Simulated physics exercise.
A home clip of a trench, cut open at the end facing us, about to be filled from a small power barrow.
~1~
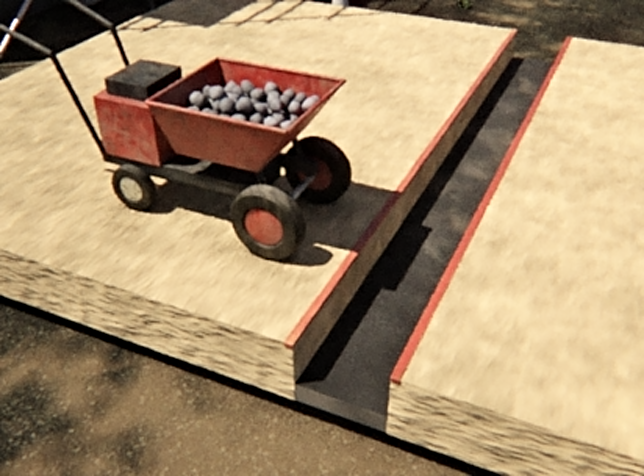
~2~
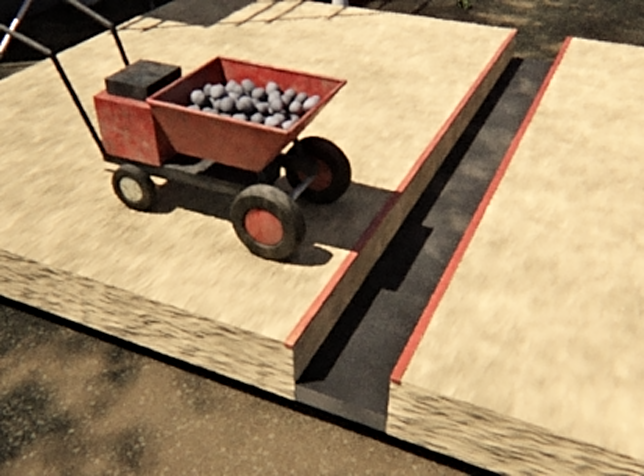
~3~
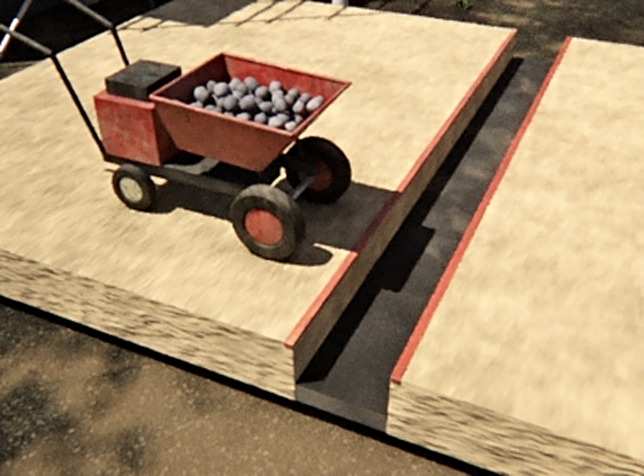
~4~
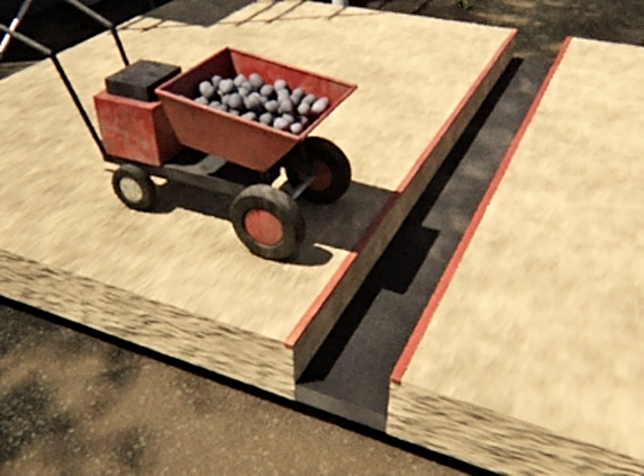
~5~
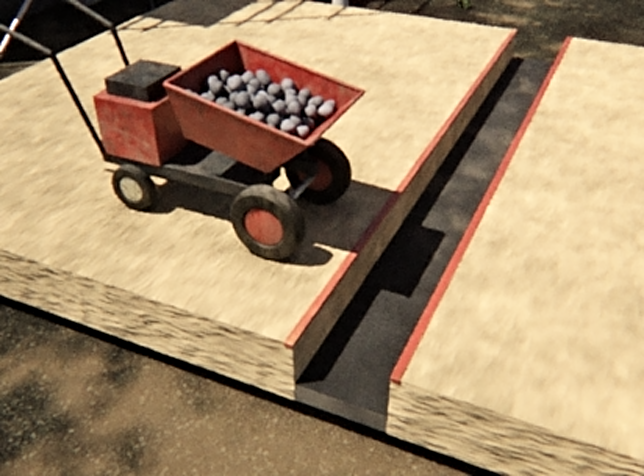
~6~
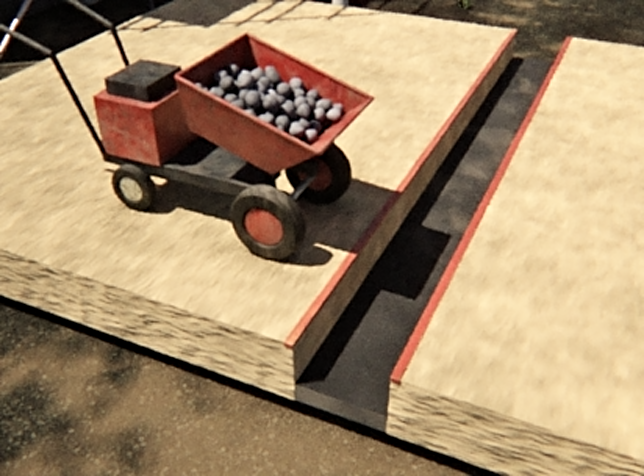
The red skip on a small barrow, loaded with round grey cobbles, tilted slowly forward toward the right, its back end rising, while the wheels stayed still beside a red-edged trench.
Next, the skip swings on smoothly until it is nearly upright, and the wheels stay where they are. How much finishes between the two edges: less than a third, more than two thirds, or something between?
The trench takes more than two thirds.
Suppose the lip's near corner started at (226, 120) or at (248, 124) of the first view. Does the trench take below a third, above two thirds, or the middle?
One: Beyond two thirds. Two: Beyond two thirds.
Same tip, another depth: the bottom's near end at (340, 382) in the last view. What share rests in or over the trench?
Near 90 %.
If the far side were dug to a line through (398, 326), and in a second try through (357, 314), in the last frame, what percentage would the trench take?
First some 70, then 0 per cent.
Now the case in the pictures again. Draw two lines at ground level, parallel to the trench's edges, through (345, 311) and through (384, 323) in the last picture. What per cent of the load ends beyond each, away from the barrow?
First some 90, then 50 per cent.
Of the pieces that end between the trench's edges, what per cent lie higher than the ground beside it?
Near 0 %.
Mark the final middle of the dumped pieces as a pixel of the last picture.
At about (417, 292).
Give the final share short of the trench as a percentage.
About 0 per cent.
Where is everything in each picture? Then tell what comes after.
The first picture shows lip of the skip at (287, 132), level; top of the load at (235, 108), round cobbles; first edge of the trench at (318, 302); far edge at (419, 332), the trench nearly as wide as the skip, and about half as deep as wide.
The second picture shows lip of the skip at (288, 133), level; top of the load at (233, 102).
The third picture shows lip of the skip at (293, 136), tipped barely; top of the load at (236, 100).
The fourth picture shows lip of the skip at (300, 140), tipped a little; top of the load at (241, 97).
The fifth picture shows lip of the skip at (309, 145), tipped a little; top of the load at (235, 98).
The sixth picture shows lip of the skip at (319, 153), tipped clearly; top of the load at (239, 88); first edge of the trench at (318, 302); far edge at (419, 332).
Soon after the last picture, skip tipped steeply; all in the skip.
A little later, skip tipped right over; most in the skip; about a quarter in or heaped over the trench; a small part falling.
Later still, skip tipped right over; a small part in the skip; most in or heaped over the trench; a small part beyond it.
At rest, skip tipped right over; nearly all in or heaped over the trench; a small part beyond it.
